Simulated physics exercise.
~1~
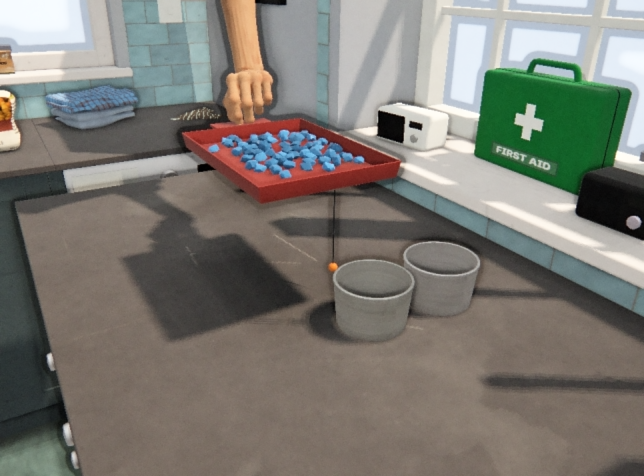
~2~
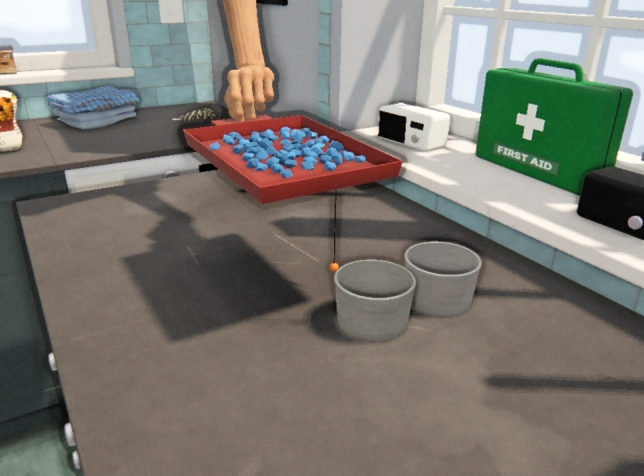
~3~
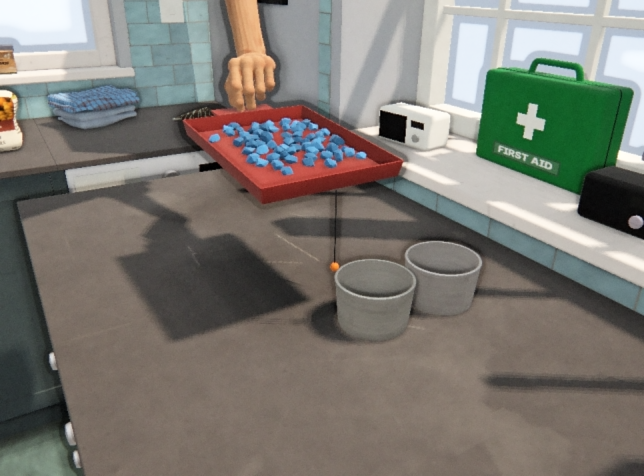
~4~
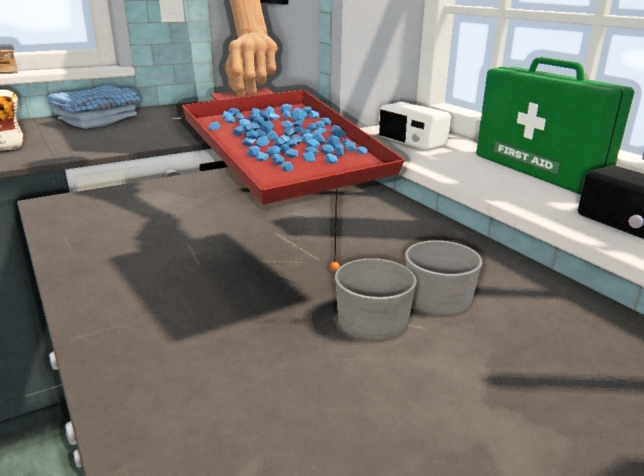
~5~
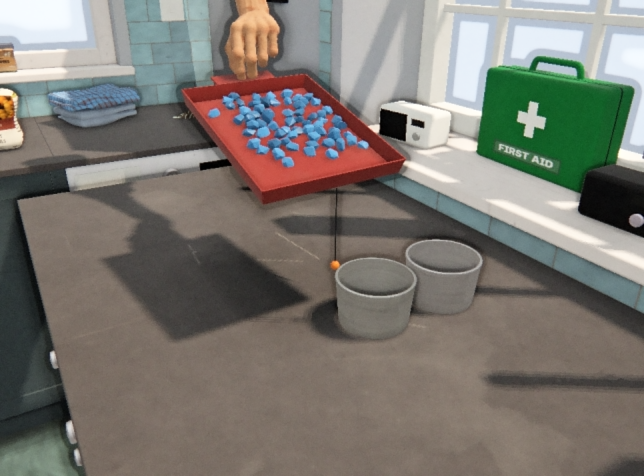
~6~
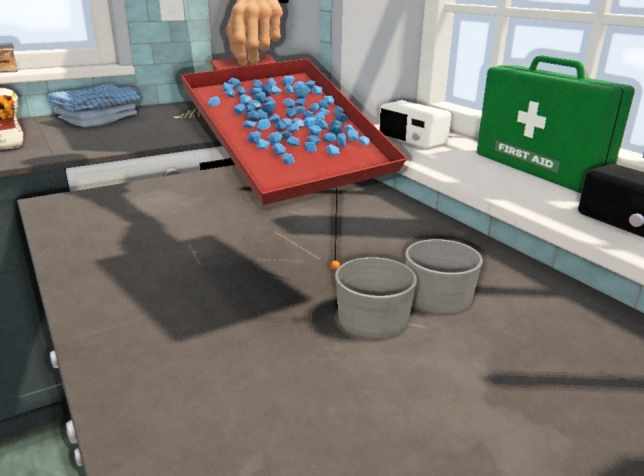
In this clip, a hand holds a red tray of small blue pieces above a counter with two gray dishes and a hanging orange bead, then gradually tilts it so its near left corner sits lowest.
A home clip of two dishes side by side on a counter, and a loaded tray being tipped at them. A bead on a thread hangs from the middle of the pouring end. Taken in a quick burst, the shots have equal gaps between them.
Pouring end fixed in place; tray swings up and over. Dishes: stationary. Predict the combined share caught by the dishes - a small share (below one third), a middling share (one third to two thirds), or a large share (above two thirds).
A small share, below one third.
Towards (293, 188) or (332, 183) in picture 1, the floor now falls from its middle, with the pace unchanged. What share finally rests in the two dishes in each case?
The first try yields 0 percent and the second 50 percent.
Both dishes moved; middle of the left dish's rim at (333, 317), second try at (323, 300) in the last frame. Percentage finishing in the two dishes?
It comes to roughly 70 per cent in one try and roughly 60 per cent in the next.
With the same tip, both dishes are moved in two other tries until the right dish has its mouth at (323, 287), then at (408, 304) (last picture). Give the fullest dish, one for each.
Taking them in turn, it's the one to the right and then the one to the right.
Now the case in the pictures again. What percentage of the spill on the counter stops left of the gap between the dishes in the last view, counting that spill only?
It comes to 90 per cent or so.
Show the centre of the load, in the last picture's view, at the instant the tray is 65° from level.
About (325, 172).
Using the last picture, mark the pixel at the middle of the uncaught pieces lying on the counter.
Approximately (325, 366).
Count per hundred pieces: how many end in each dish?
Left dish 20 per cent; right dish 0 per cent.
Soon, tray tipped steeply; nearly all on the tray; a small part in the air.
A while on, tray tipped past a quarter turn; about a third on the tray; a stray few in the left dish; about half outside both; a small part in the air.
Towards the end, tray tipped past a quarter turn; about a quarter in the left dish; most outside both.
Finally, tray tipped past a quarter turn; about a quarter in the left dish; none in the right dish; most outside both.
